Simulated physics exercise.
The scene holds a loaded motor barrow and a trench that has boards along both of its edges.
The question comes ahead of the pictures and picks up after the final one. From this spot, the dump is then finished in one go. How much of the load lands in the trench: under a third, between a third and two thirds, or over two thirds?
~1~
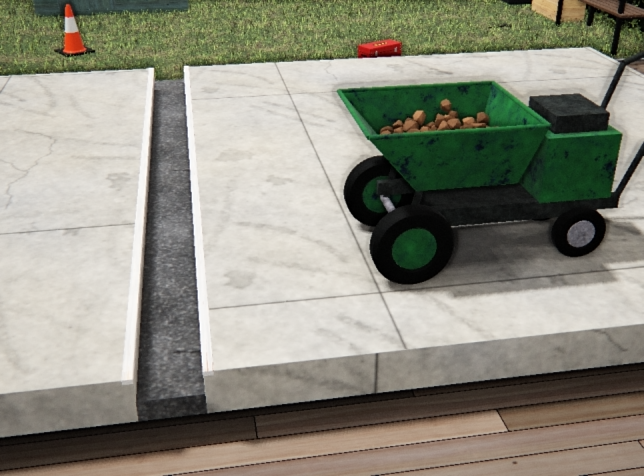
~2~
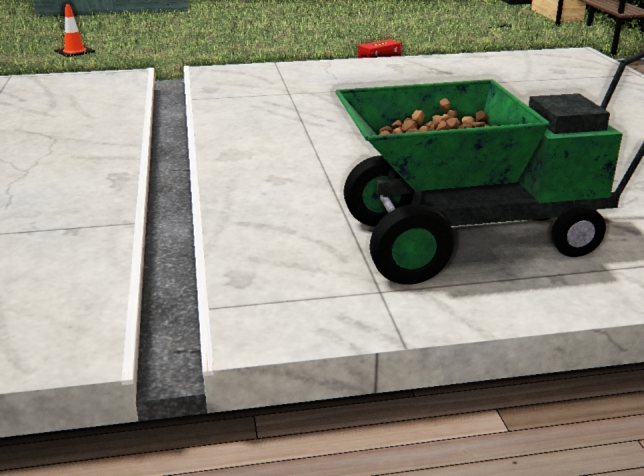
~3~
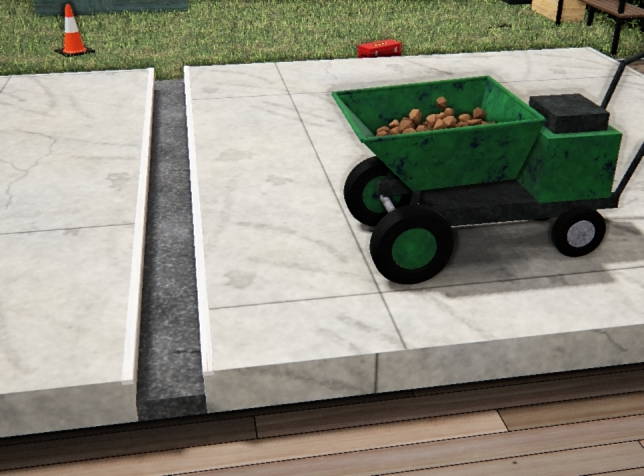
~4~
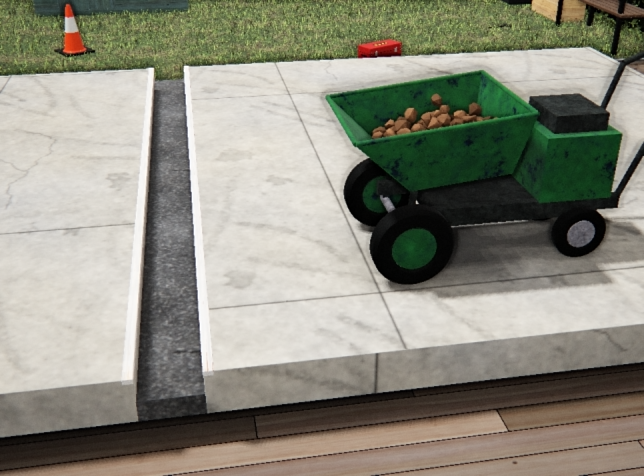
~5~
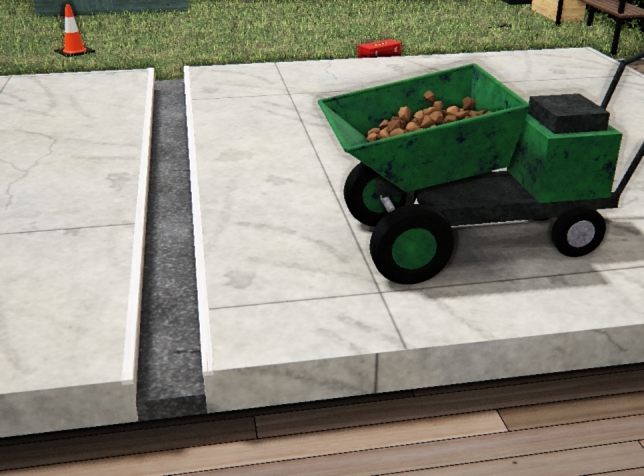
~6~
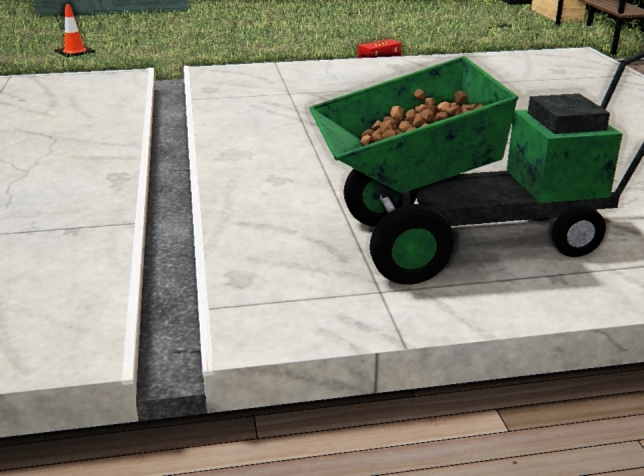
Not even a third of the load lands in the trench.
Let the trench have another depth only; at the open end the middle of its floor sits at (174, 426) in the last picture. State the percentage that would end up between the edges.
About 10 per cent.
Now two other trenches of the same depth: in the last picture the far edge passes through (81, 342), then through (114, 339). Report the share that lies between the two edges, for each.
The first try lands around 10 %, the second around 10 %.
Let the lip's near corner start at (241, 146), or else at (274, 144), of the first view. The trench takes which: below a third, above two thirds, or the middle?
Note - position 1: In the middle band; position 2: Above two thirds.
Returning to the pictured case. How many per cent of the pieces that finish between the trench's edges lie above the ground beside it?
The answer is close to 0 per cent.
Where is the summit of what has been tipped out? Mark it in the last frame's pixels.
I'd place the summit at about pixel (244, 241).
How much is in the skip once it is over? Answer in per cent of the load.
15 %, about.
Soon after the last picture, skip tipped steeply; all in the skip.
A little later, skip tipped steeply; most in the skip; about a quarter short of the trench.
Later still, skip tipped right over; about a quarter in the skip; about two thirds short of the trench; a small part in or heaped over the trench.
At rest, skip tipped right over; about a quarter in the skip; about two thirds short of the trench; a small part in or heaped over the trench; none beyond it.
